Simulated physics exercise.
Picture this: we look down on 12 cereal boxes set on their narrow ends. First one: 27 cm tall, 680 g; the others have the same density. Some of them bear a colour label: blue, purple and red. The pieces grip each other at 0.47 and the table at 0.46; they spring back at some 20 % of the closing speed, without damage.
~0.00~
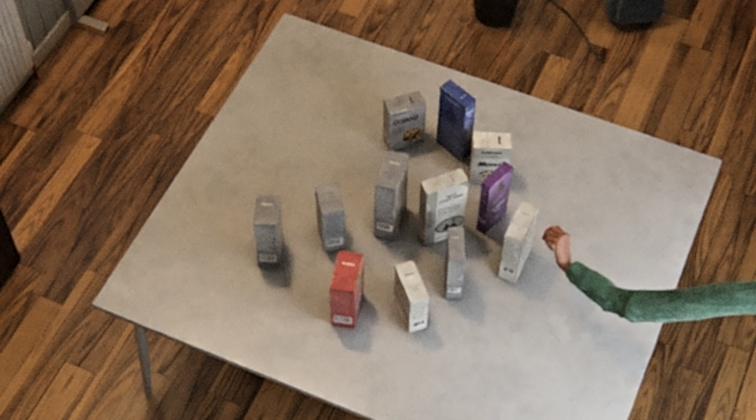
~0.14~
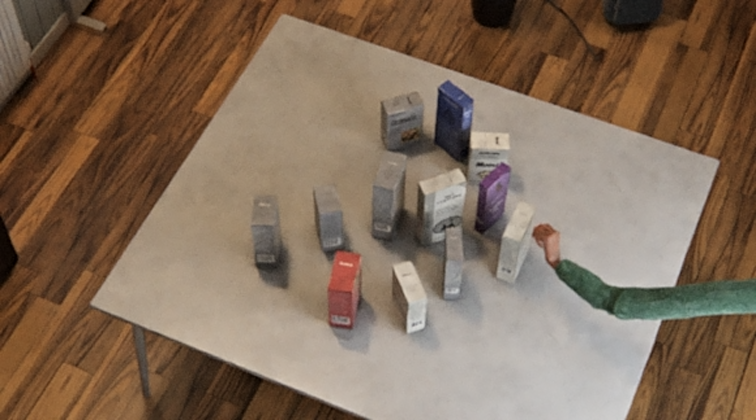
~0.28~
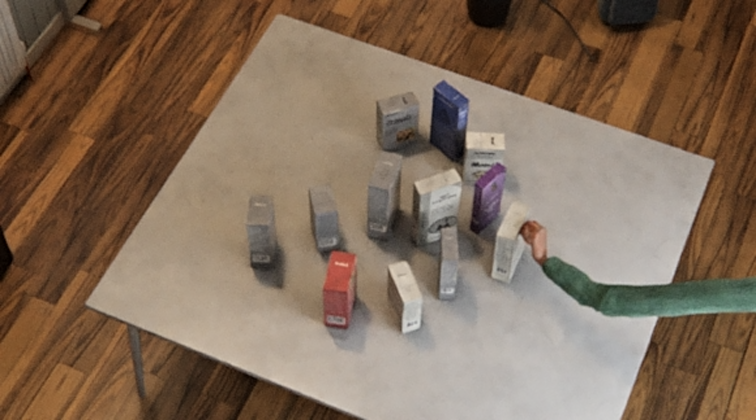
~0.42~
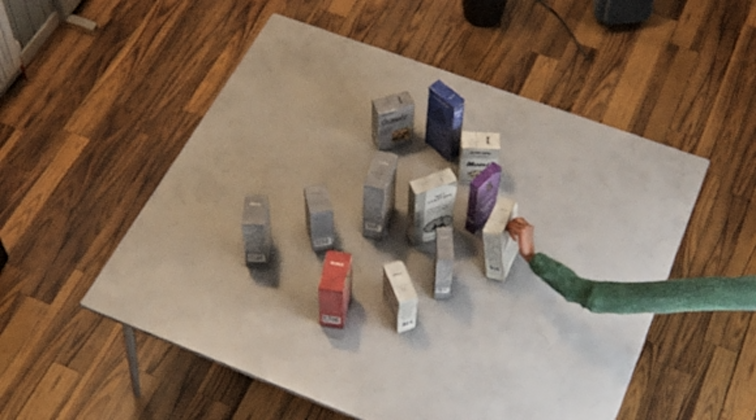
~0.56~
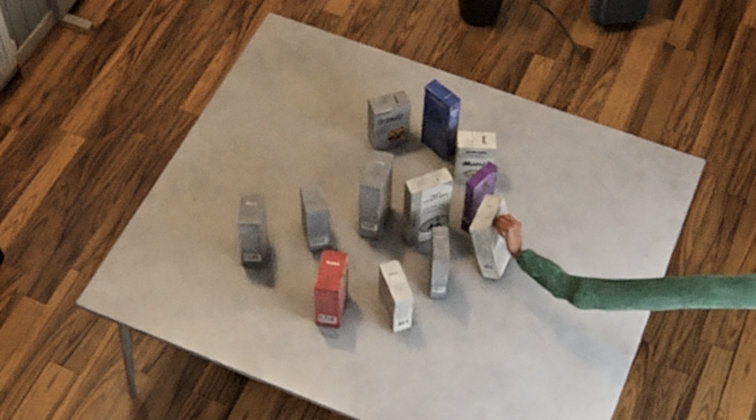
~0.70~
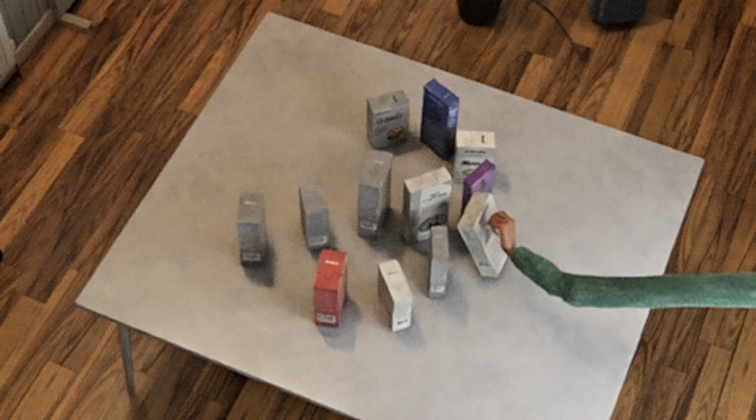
Green-sleeved arm reaching in from the right and pushing a white box, tilting it leftward beside a purple box on a grey table.
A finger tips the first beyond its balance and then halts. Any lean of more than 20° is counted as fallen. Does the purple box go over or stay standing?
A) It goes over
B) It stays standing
Option A: It goes over.
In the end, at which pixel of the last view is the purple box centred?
Near (439, 190).
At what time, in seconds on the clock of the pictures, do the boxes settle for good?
At about 3.0 s.
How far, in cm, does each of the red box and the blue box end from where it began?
The red one ends 0 cm from its start and the blue one 0 cm.
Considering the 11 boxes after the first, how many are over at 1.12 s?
Number at that point: 1 in total.
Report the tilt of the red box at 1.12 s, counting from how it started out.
Rotation: Approx. 0°.
By 1.12 s, 1 of the 11 other boxes over; purple box lying flat.
By 2.54 s, 4 of the 11 other boxes over; purple box lying flat.
When it is over (3.4 s), 5 of the 11 other boxes over; purple box lying flat; red box unmoved; blue box unmoved. Six left standing. In pixels of the last frame, middles, purple box near (439, 190), red box near (331, 289).
